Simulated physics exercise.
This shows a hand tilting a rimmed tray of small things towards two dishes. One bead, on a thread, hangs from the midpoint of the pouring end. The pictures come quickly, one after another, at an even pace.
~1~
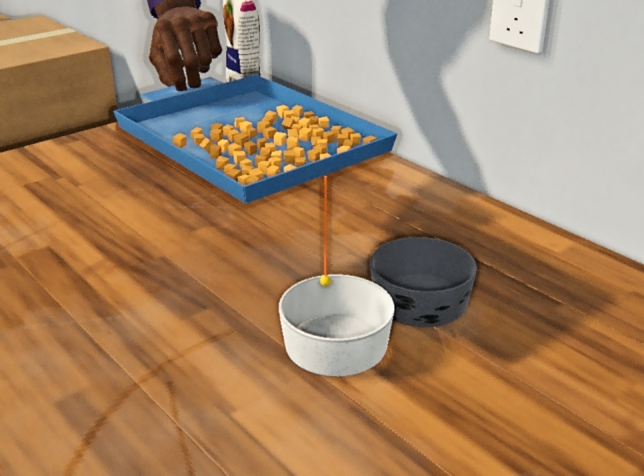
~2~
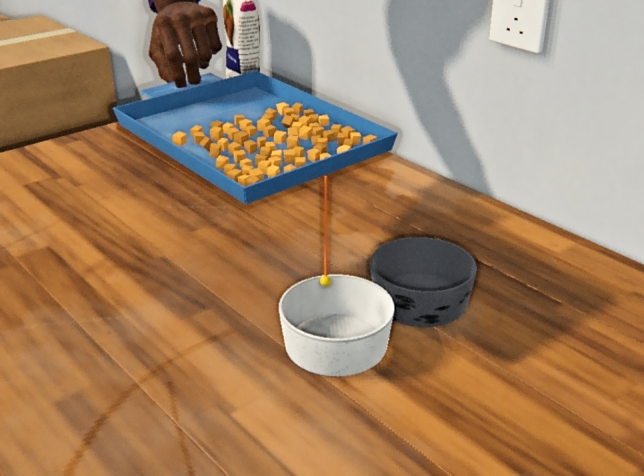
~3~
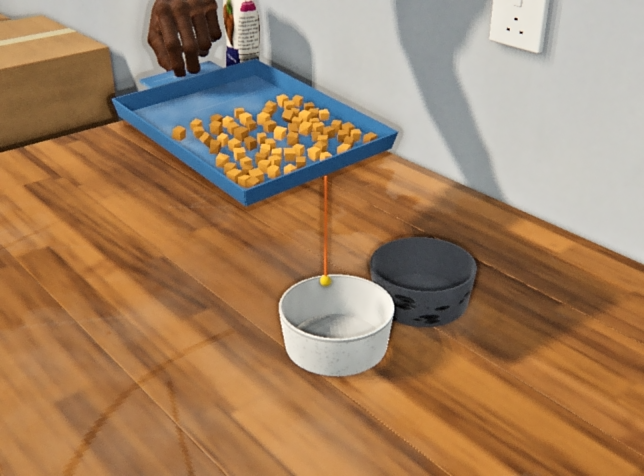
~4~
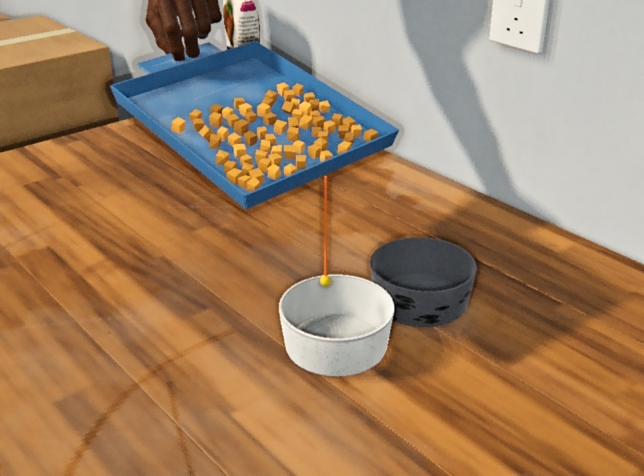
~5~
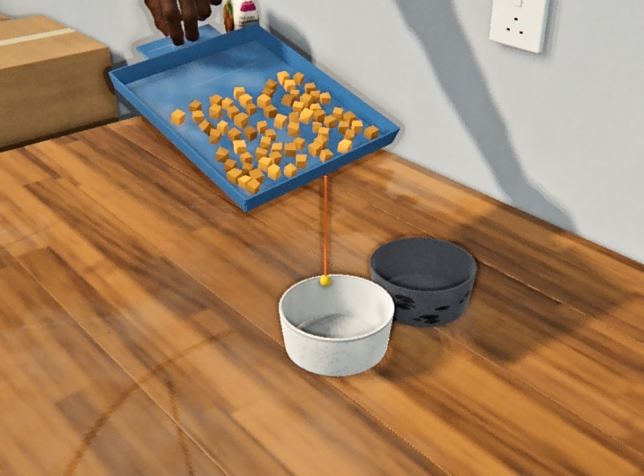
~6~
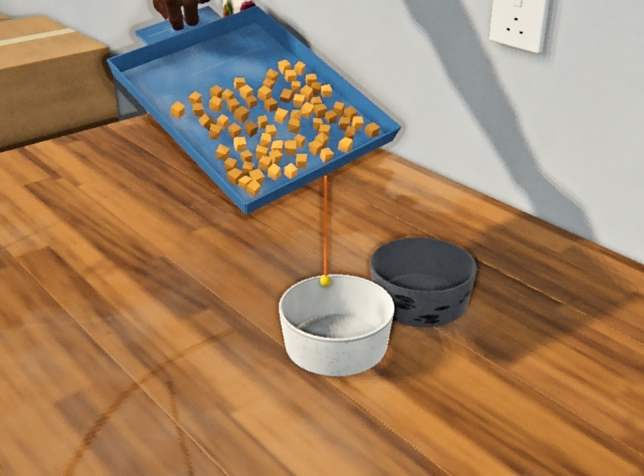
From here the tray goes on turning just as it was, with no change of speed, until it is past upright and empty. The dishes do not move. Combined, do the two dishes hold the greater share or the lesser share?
Most likely the spill will be the greater part.
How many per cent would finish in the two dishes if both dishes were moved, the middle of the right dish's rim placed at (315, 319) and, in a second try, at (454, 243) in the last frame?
60% for the first placement, 0% for the second.
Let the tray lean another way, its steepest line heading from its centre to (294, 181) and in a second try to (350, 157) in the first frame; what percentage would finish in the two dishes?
In order, 30 in a hundred and 60 in a hundred.
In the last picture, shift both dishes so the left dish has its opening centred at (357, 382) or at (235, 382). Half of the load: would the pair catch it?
A minority, then a majority.
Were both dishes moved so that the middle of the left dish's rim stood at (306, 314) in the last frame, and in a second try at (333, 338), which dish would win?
In the first try it's the leftmost dish, and in the second it's the leftmost dish.
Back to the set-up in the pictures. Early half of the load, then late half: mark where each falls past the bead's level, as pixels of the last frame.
(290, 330) for the early half, (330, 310) for the late half.
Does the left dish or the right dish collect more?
Answer: The one at left.
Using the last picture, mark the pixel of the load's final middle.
About (295, 388).
Soon after the last picture, tray tipped steeply; all on the tray.
A little later, tray tipped past a quarter turn; all on the tray.
Later still, tray tipped past a quarter turn; about a quarter in the left dish; most outside both.
At rest, tray tipped past a quarter turn; about a quarter in the left dish; none in the right dish; most outside both.
